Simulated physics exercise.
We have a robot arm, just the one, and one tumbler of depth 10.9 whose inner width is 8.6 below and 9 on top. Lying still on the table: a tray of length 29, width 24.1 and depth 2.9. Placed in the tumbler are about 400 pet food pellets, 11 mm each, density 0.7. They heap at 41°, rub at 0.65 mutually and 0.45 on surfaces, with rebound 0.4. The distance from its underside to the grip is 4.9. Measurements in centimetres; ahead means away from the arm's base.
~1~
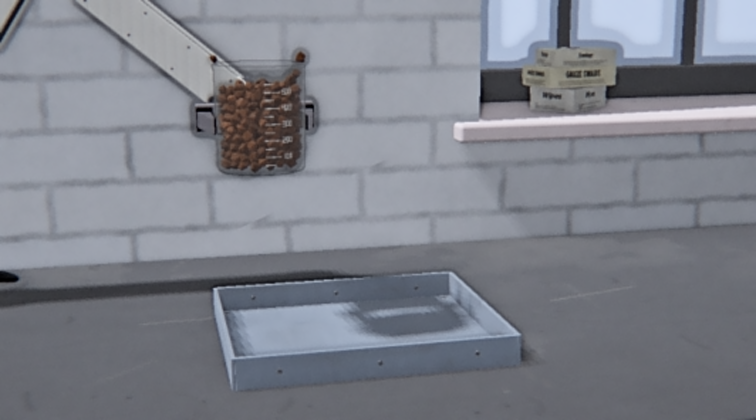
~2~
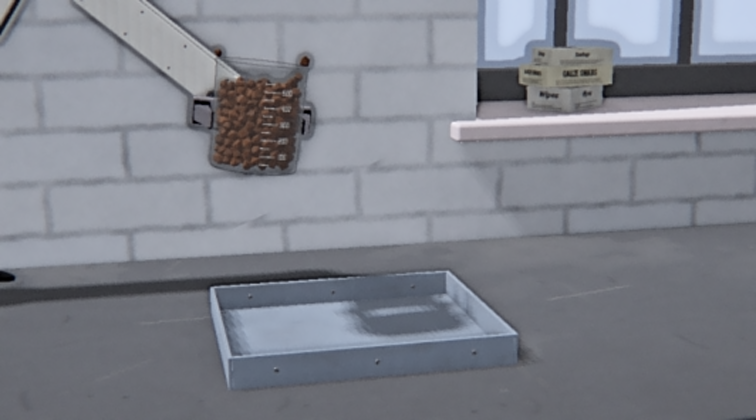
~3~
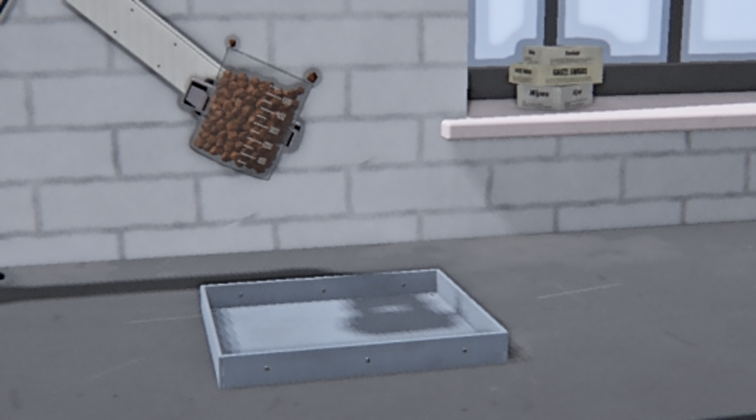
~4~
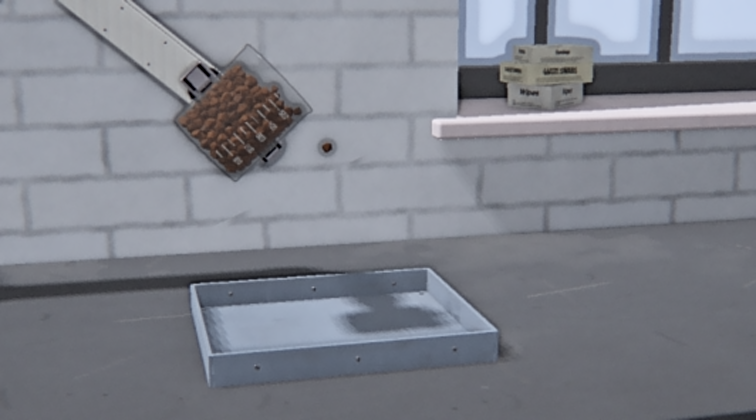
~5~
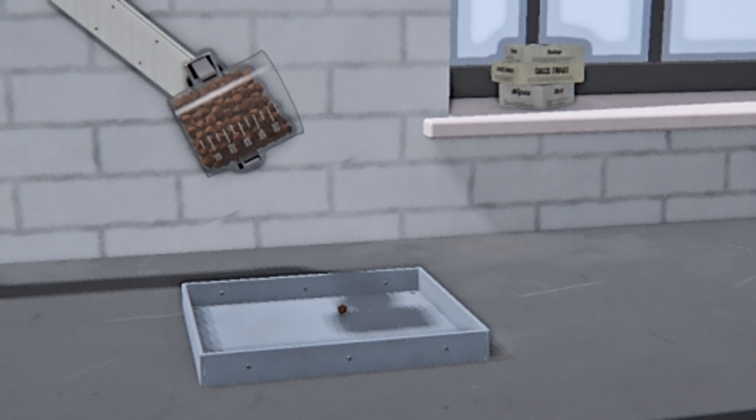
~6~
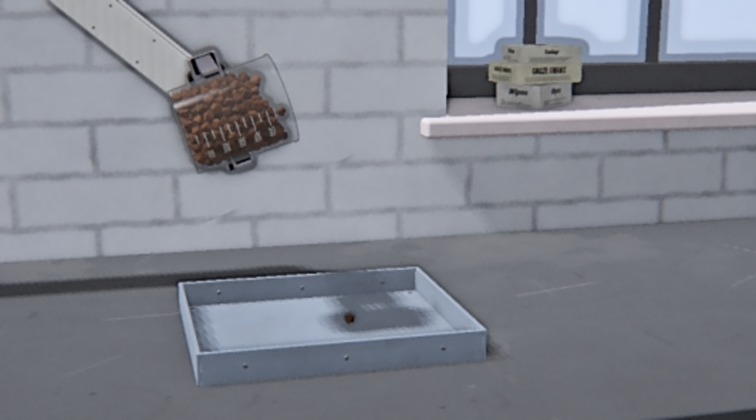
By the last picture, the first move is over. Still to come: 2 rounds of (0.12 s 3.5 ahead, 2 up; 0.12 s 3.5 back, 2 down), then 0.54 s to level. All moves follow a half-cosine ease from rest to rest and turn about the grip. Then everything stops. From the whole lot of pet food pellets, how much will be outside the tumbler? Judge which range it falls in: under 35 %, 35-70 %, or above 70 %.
It falls in the 35-70 % range.
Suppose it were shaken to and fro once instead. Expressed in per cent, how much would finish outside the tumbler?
That share would be near 30 percent.
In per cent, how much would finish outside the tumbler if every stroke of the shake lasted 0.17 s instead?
That gives about 15 percent.
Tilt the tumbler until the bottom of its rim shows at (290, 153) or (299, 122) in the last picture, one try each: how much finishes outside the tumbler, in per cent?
Around 75 per cent, then around 25 per cent.
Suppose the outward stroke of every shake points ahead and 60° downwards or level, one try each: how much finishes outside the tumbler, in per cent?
First try some 5 %, second try some 30 %.
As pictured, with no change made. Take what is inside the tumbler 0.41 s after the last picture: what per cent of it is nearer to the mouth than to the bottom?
Share in the mouth half: About 65 %.
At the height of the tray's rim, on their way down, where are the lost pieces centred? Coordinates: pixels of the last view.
They come down centred close to (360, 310).
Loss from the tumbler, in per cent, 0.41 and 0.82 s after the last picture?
In turn: 30 %, then 45 %.
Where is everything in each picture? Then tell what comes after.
Tumbler middle at (260, 118), level; upper third of the load around (260, 98), from x 215 to 300, top at y 60; 397 in the tumbler, in the first frame.
Tumbler middle at (258, 117), tilted 7° forward; upper third of the load around (258, 97), from x 220 to 305, top at y 55, in the second frame.
Tumbler middle at (250, 116), tilted 25° forward; upper third of the load around (249, 97), from x 200 to 310, top at y 45, in the third frame.
Tumbler middle at (242, 115), tilted 47° forward; upper third of the load around (241, 98), from x 185 to 325, top at y 70; 396 in the tumbler, 1 in flight or on a rim, in the fourth frame.
Tumbler middle at (234, 116), tilted 65° forward; upper third of the load around (231, 98), from x 175 to 340, top at y 75; 396 in the tumbler, 1 in the tray, in the fifth frame.
Tumbler middle at (232, 116), tilted 72° forward; upper third of the load around (227, 99), from x 175 to 350, top at y 75; 396 in the tumbler, 1 in the tray, in the sixth frame.
Then, 0.41 s later, tilted 72° forward, highest piece 28 above the table; 287 in the tumbler, 95 in the tray, 15 in flight or on a rim.
Then, 0.82 s later, tilted 23° forward, highest piece 29 above the table; 214 in the tumbler, 177 in the tray, 3 on the table or floor, 3 in flight or on a rim.
Then, 1.22 s later, level, highest piece 28 above the table; 214 in the tumbler, 180 in the tray, 3 on the table or floor.
Then, 2.27 s later, level, highest piece 28 above the table; 214 in the tumbler, 180 in the tray, 3 on the table or floor.
At rest, 214 in the tumbler, 180 in the tray, 3 on the table or floor. That is 46 % outside the tumbler.
